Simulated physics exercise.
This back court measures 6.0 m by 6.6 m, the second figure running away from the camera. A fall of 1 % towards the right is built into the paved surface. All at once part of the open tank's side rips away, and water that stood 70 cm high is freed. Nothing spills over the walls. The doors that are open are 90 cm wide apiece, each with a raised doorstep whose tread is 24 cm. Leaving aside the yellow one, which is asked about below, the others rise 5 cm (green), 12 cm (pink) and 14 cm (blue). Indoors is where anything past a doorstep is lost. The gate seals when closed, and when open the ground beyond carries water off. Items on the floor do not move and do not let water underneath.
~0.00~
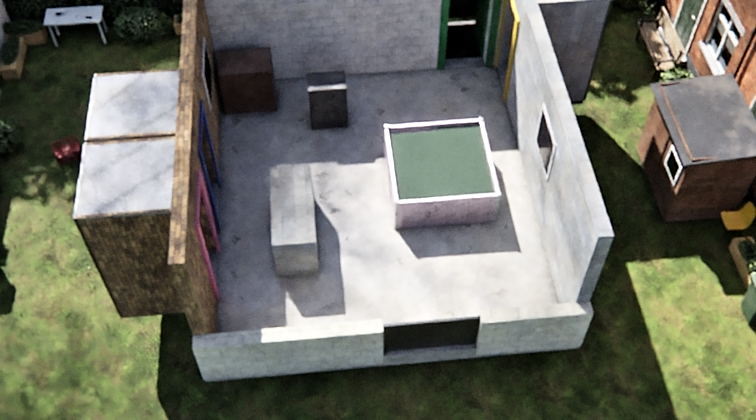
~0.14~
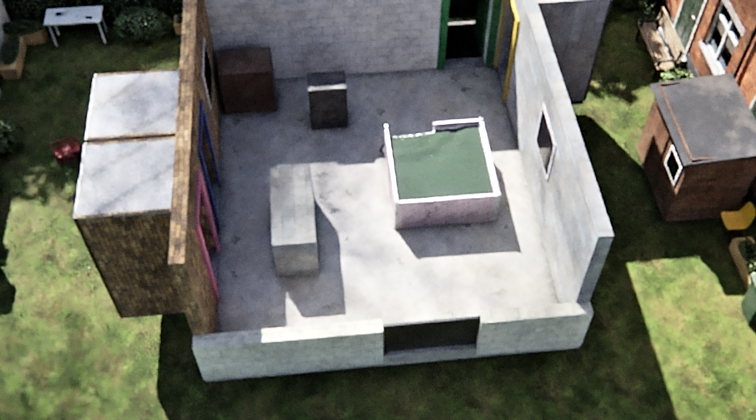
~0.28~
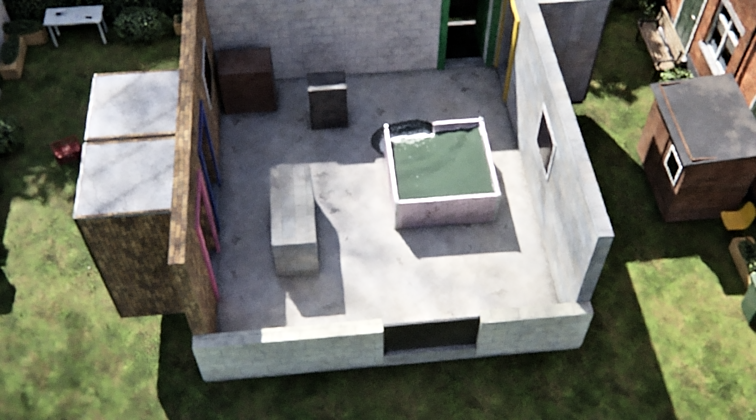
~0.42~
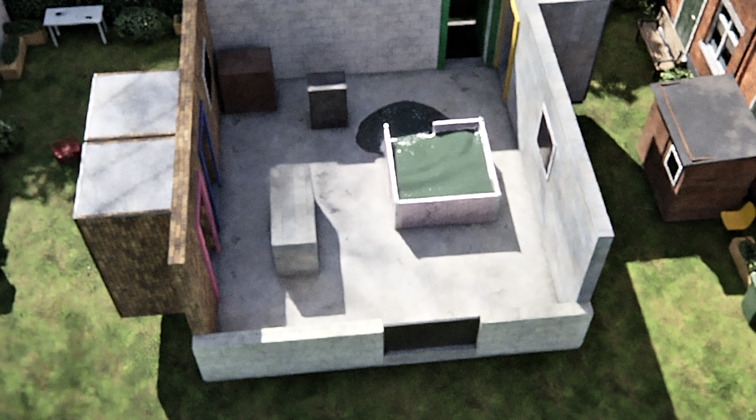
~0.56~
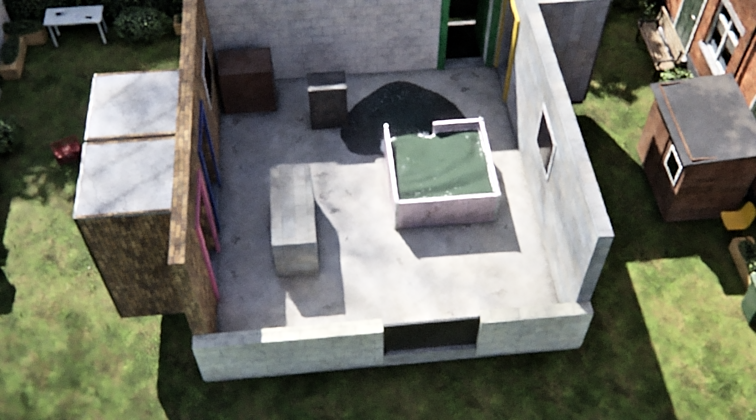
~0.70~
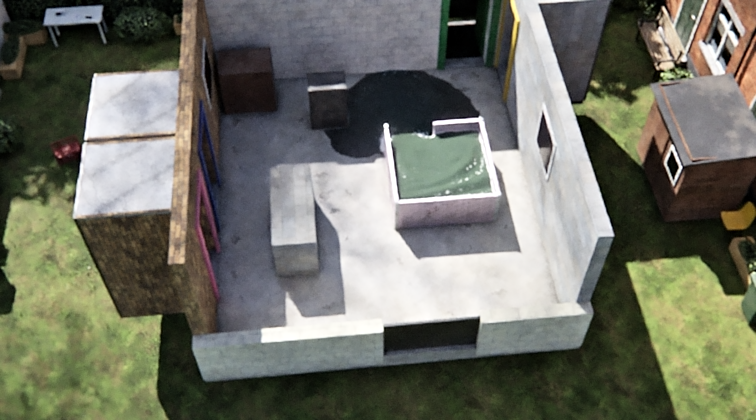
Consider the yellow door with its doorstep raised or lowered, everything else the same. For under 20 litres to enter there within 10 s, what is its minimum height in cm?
Its minimum height would be about 22 cm.
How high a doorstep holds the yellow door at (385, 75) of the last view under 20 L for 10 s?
Minimum: About 28 cm.
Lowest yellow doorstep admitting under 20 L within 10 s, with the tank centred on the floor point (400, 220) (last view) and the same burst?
At least roughly 21 cm high.
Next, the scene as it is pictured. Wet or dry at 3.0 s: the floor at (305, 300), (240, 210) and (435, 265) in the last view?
First bone-dry, second bone-dry, third bone-dry.
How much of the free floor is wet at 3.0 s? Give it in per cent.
I'd say near 35 percent.
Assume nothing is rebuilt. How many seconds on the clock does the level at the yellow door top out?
The depth peaks at about 2.8 seconds.
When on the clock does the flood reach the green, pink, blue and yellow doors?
The green door at 1.0 s, the pink door at 4.5 s, the blue door at 3.4 s, the yellow door at 1.3 s.
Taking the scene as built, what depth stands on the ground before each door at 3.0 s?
Green door 11 cm, pink door 0 cm, blue door 0 cm, yellow door 23 cm.
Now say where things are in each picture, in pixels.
The first picture shows the open tank at (440, 162) is whole and still, 70 cm deep; the yellow door at (506, 47) is dry.
In the second picture, the front is at a hidden place, 0.3 m from the gap on the far side; 0.2 m2 of floor is wet, 70 cm left at the back.
In the third picture, the front is at (411, 123), 0.8 m from the gap on the far side; 0.8 m2 of floor is wet, 70 cm left at the back.
In the fourth picture, the front is at (399, 105), 1.3 m from the gap on the far side; 1.9 m2 of floor is wet, 70 cm left at the back.
In the fifth picture, the gap is on the far side, the front 1.9 m out at (396, 85); the back of the open tank holds 64 cm.
In the sixth picture, the front is at (372, 74), 2.3 m from the gap on the far side; 4.8 m2 of floor is wet, 58 cm left at the back; the yellow door at (506, 47), 2.9 m from the gap, is still 1.0 m from the nearest water.
After 1.4 s water covers 20 % of the floor, deepest (38 cm) near (400, 150); 3 cm at the yellow door, 0 litres in over its 11 cm doorstep.
After 3.0 s water covers 35 % of the floor, deepest (30 cm) near (230, 85); 23 cm at the yellow door, 62 litres in over its 11 cm doorstep.
After 10.0 s water covers 95 % of the floor, deepest (12 cm) near (498, 80); 12 cm at the yellow door, 190 litres in over its 11 cm doorstep.
At the yellow door as built, the water arrived by 1.3 s and peaked near 23 cm at 2.8 s.
Run again over the same 10 s with other heights there, 32 litres in over 20 cm, 3 litres over 27.5 cm. The limit of 20 litres is kept from about 22 cm up.
